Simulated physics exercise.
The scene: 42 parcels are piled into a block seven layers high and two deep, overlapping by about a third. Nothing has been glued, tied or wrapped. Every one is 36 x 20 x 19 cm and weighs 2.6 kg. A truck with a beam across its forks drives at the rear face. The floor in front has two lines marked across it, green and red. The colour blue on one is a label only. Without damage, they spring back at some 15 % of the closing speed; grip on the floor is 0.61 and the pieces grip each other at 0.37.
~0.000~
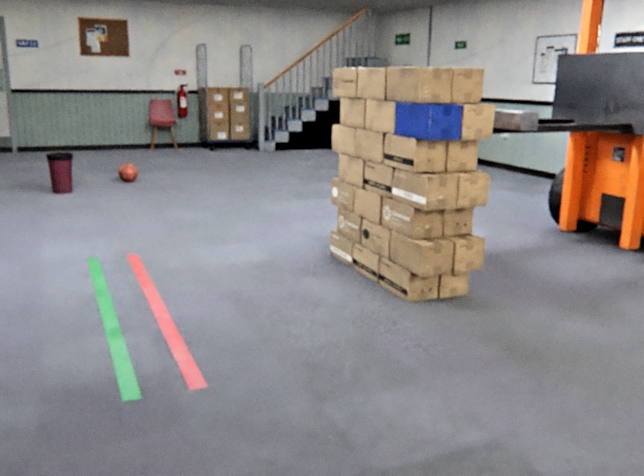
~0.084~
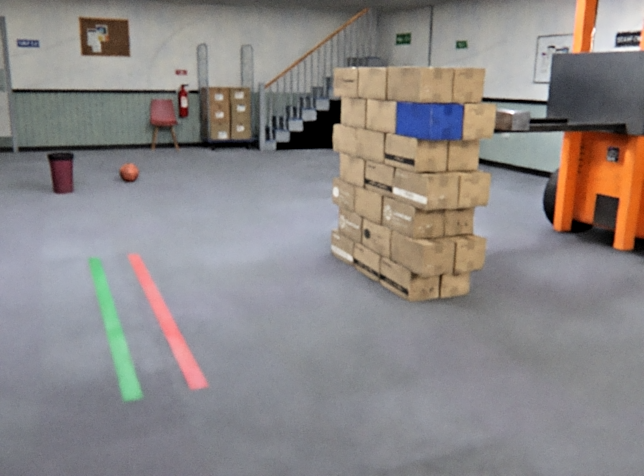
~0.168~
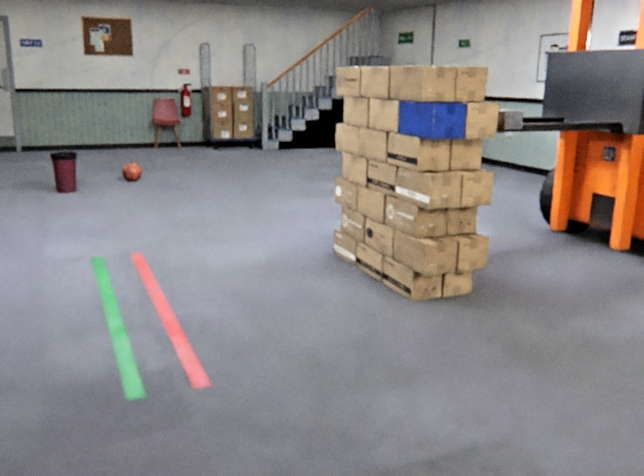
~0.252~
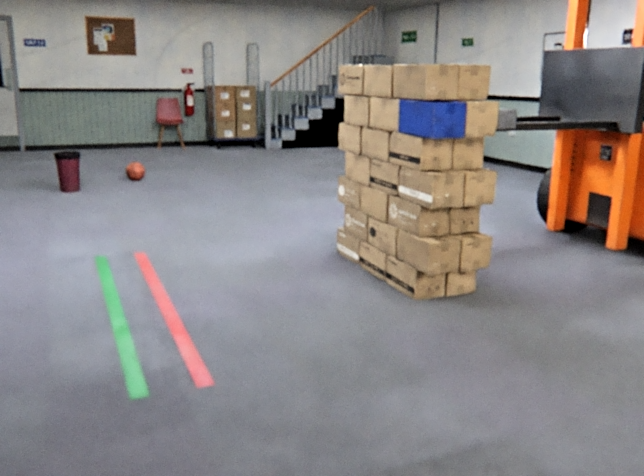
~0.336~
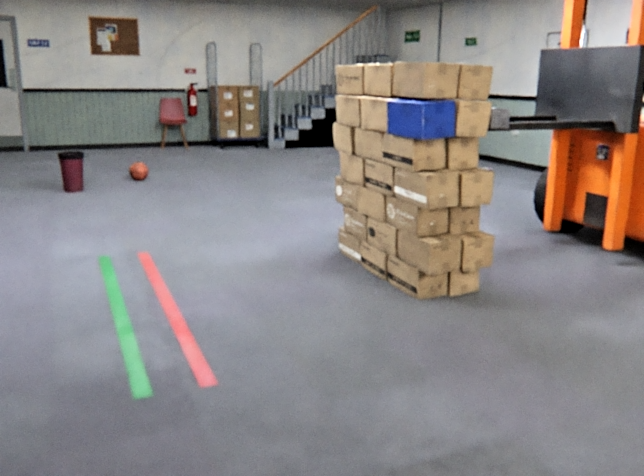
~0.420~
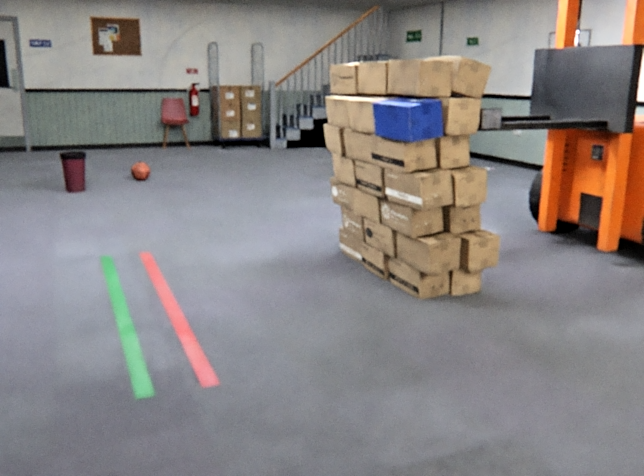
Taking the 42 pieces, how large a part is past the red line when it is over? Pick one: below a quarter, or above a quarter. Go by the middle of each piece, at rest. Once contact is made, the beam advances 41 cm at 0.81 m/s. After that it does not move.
Below a quarter.
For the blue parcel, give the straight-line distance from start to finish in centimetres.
Blue - moved 180 cm.
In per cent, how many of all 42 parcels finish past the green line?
Roughly 5 in a hundred of them.
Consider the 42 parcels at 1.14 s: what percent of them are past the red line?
By that time it is 0 percent.
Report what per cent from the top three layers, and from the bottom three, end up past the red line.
30 % and 0 %.
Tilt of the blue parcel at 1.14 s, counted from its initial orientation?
At that moment, roughly 100 degrees.
After 0.74 s, none of the 42 parcels past the red line, 38 disturbed; blue parcel 32° from how it stood, 13 cm lower.
After 1.14 s, none of the 42 parcels past the red line, 38 disturbed; blue parcel on its side.
In the end (3.0 s), 6 of the 42 parcels past the red line; blue parcel upside down. That is 14 per cent. From the last view, middles, blue parcel near (158, 320).
